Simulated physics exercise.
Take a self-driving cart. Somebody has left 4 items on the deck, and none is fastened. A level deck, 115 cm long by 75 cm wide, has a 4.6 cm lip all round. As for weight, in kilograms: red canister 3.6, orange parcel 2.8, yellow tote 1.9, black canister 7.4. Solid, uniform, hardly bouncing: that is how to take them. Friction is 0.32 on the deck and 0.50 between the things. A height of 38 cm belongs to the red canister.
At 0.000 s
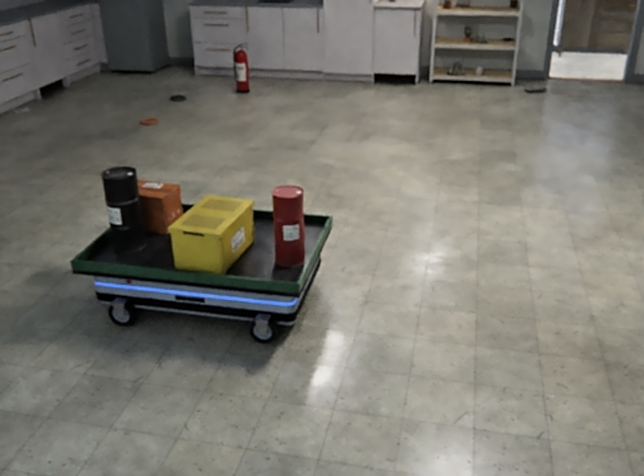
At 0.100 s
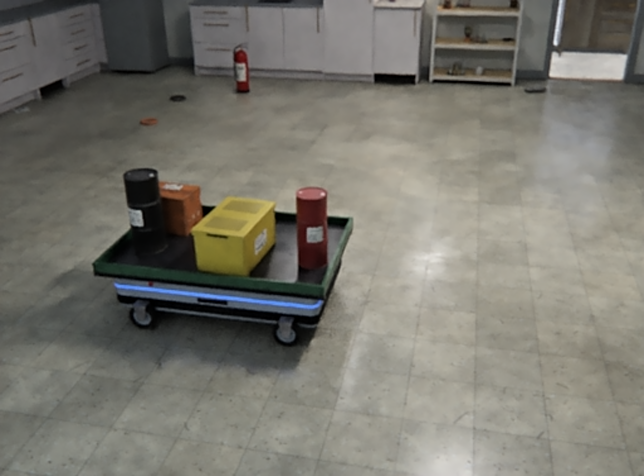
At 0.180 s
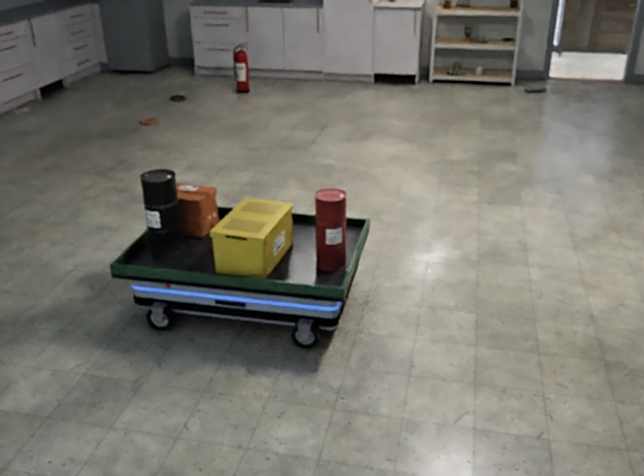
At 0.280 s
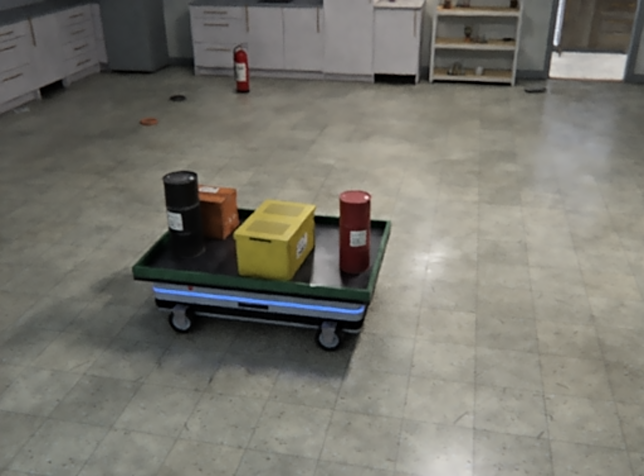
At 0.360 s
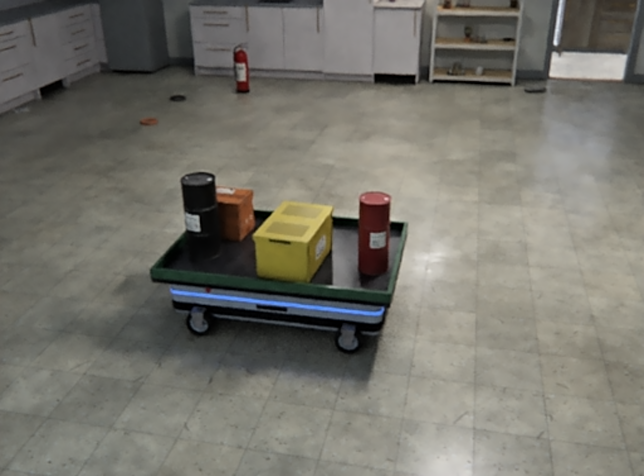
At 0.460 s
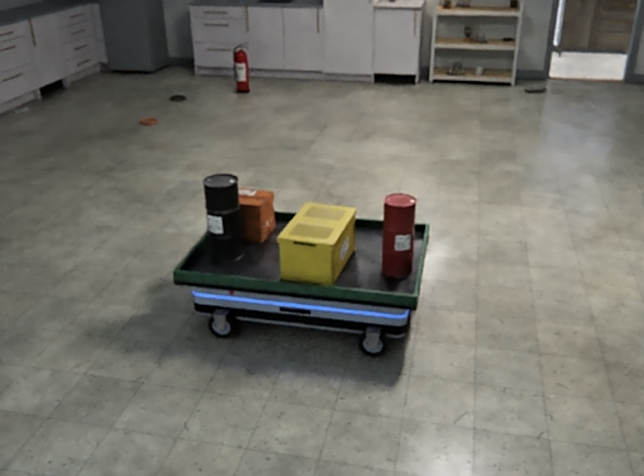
A low wheeled cart carrying a black canister, orange parcel, yellow tote and red canister rolling rightward across a tiled floor.
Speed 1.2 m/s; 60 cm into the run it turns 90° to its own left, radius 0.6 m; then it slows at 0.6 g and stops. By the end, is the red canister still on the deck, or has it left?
The red canister has left.
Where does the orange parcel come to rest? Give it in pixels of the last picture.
It settles somewhere near (382, 173).
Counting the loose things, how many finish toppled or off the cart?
Count: 1.
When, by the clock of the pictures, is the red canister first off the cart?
Around 1.0 seconds.
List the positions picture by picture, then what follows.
The first picture shows cart 0 cm along; red canister (289, 226); orange parcel (151, 206).
The second picture shows cart 12 cm along; black canister (146, 211); orange parcel (171, 208).
The third picture shows cart 22 cm along; yellow tote (255, 238); black canister (163, 213).
The fourth picture shows cart 34 cm along; orange parcel (207, 211); yellow tote (277, 240).
The fifth picture shows cart 43 cm along; black canister (202, 216); orange parcel (223, 212).
The sixth picture shows cart 55 cm along; red canister (399, 236); yellow tote (319, 244).
After 0.86 s, cart 103 cm along, turned 27°; red canister 13° off upright near (501, 222); yellow tote moved 4 cm.
After 1.26 s, cart 151 cm along, turned 73°; red canister now off the cart; yellow tote moved 4 cm.
After 1.66 s, cart 195 cm along, turned 90°; yellow tote moved 4 cm; black canister moved 2 cm; orange parcel moved 2 cm.
In the end (2.3 s), off the cart, red canister; not toppled but over 10 cm from the start, orange parcel, yellow tote and black canister.
